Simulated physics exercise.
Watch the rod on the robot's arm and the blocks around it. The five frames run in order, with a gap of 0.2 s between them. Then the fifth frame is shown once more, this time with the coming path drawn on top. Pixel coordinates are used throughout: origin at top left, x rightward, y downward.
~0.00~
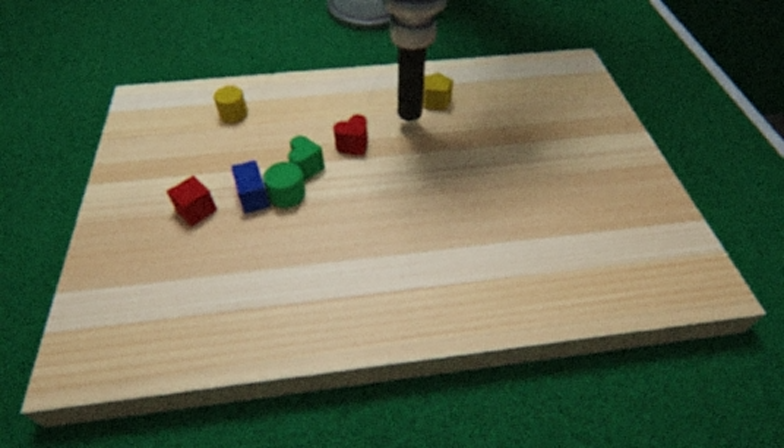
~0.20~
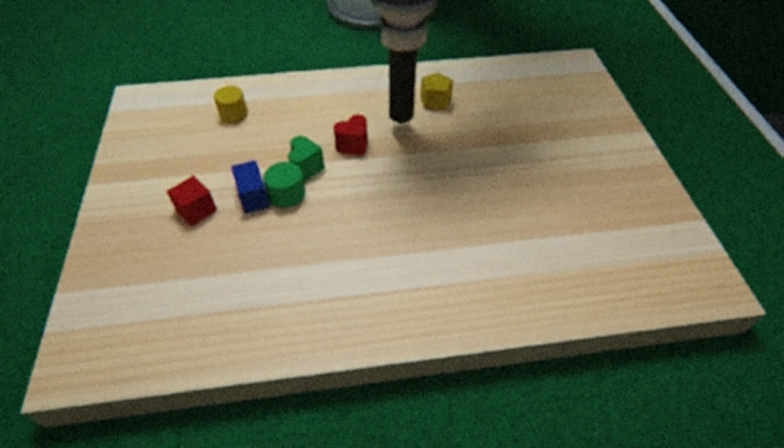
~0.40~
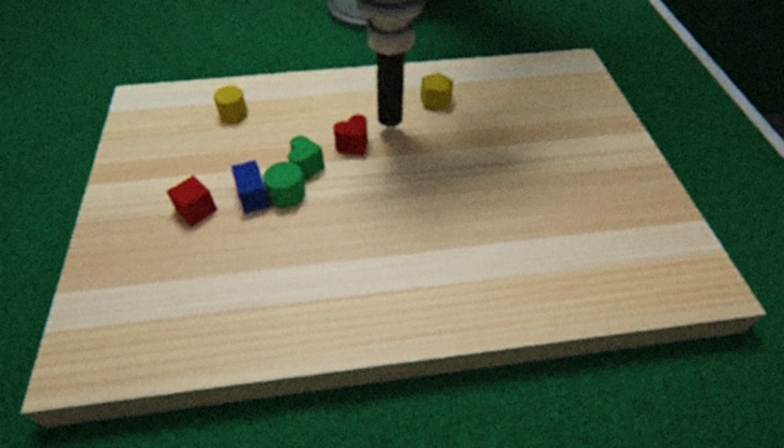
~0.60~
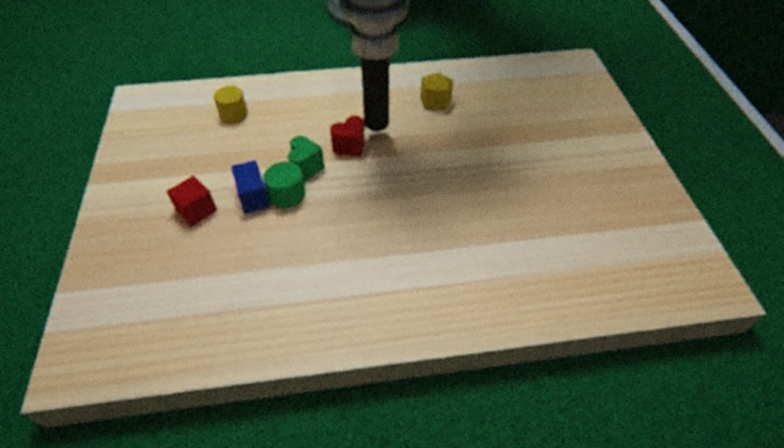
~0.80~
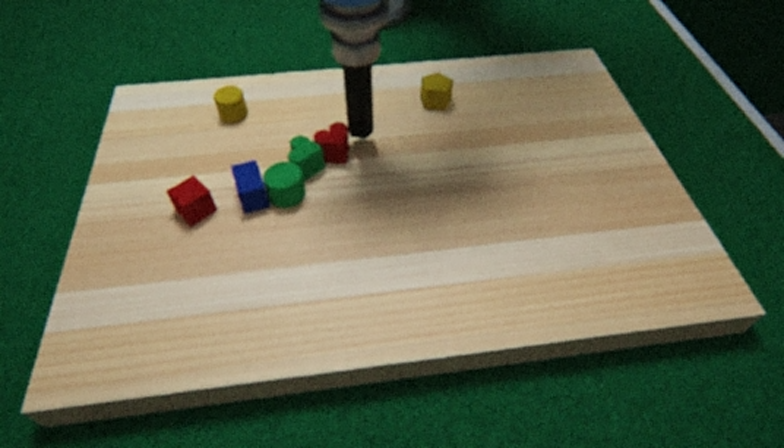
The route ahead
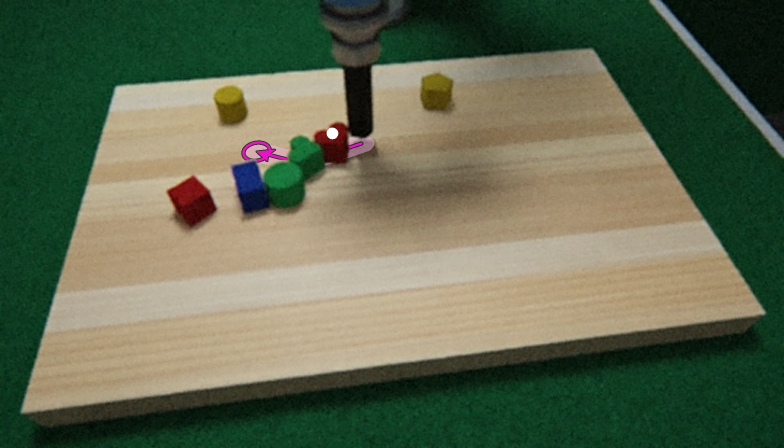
A robot arm's dark rod moved left across the wooden board, away from a yellow block, then pushed the red heart block left until it sat against the green heart, while the other blocks stayed still.
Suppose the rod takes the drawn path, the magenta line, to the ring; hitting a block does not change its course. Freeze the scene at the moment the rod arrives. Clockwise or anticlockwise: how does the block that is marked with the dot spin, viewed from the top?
From overhead, clockwise.
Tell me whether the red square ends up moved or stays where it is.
It is still where it was.
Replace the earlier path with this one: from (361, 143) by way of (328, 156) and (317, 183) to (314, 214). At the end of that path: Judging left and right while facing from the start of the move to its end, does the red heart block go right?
I believe so.
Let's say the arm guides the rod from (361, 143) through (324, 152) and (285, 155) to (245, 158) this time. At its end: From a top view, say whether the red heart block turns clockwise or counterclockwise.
Viewed from overhead, the red heart block winds up turned clockwise.
Path on the board, from (361, 143) over (327, 155) and (291, 160) to (257, 152); the dot is on the red heart block.
What follows on the original path. One third of the way, rod at (325, 142); green cylinder at (279, 179); green heart block at (270, 152), turned 75° anticlockwise; red heart block at (291, 134), turned 50° clockwise.
Two thirds of the way, rod at (287, 147); blue oblong at (241, 178); green cylinder at (279, 179); green heart block at (242, 153), turned 110° anticlockwise; red heart block at (257, 130), turned 75° clockwise.
At the end, rod at (253, 138); red square in place; blue oblong at (241, 178); green cylinder at (279, 179); green heart block at (242, 153), turned 110° anticlockwise; red heart block at (226, 120), turned 85° clockwise.
